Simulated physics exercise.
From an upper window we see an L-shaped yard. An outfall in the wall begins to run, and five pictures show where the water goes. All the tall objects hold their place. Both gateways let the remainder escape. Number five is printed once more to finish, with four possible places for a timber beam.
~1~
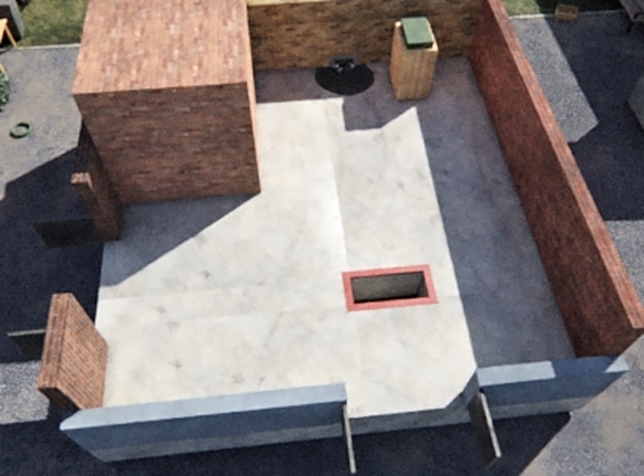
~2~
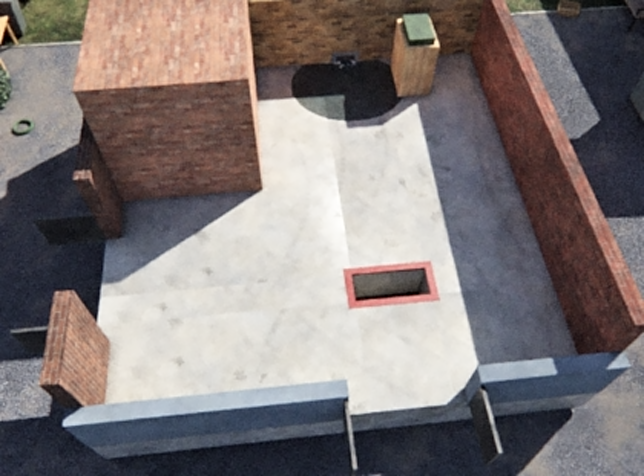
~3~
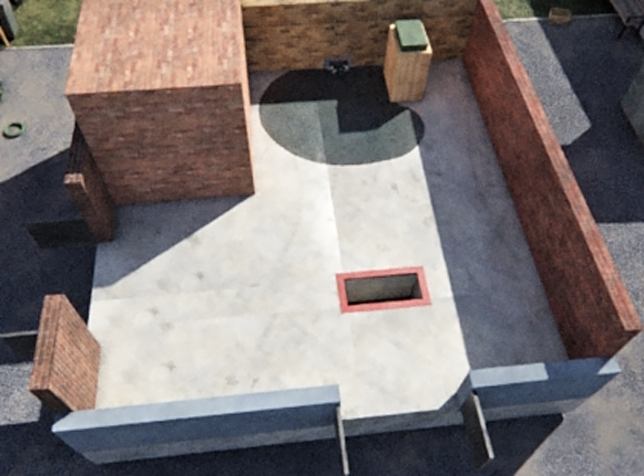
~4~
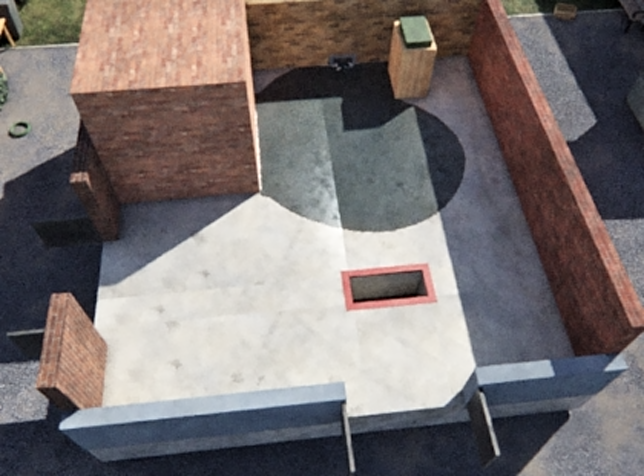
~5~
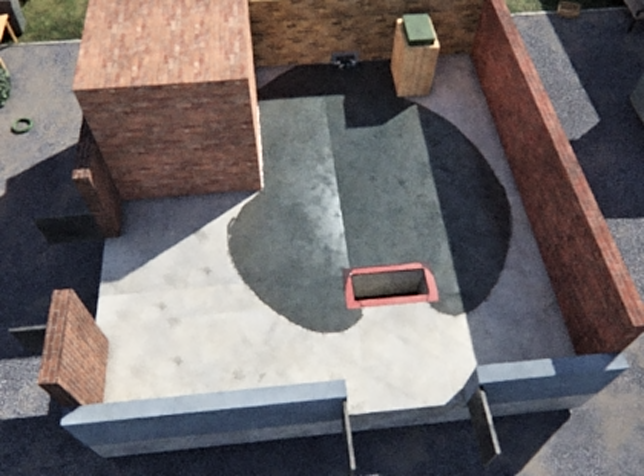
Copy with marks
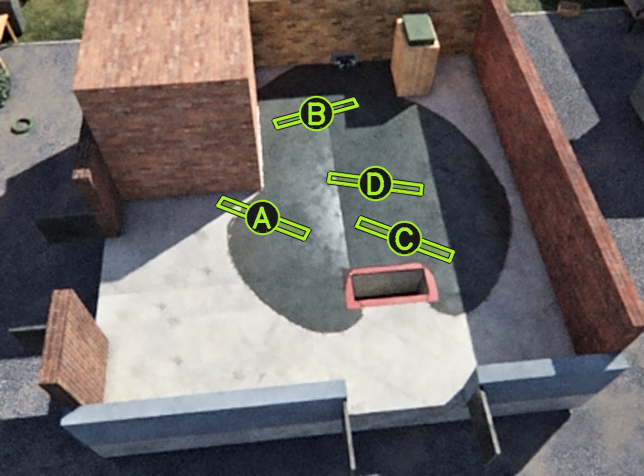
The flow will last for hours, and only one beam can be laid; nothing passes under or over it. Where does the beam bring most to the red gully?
I would pick position A.
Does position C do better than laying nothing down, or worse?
Position C is worse.
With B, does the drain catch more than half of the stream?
No.
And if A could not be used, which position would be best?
It is B.
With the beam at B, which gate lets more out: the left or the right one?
The right one.
On the marked copy, A from (220, 201) to (306, 234); B from (275, 124) to (355, 102); C from (358, 222) to (451, 256); D from (329, 177) to (421, 189).
If A is chosen, about 57 % of the stream runs into the red gully, about 37 % out by the gates.
If B is chosen, about 35 % of the stream runs into the red gully, about 57 % out by the gates.
If C is chosen, about 13 % of the stream runs into the red gully, about 80 % out by the gates.
If D is chosen, about 11 % of the stream runs into the red gully, about 82 % out by the gates.
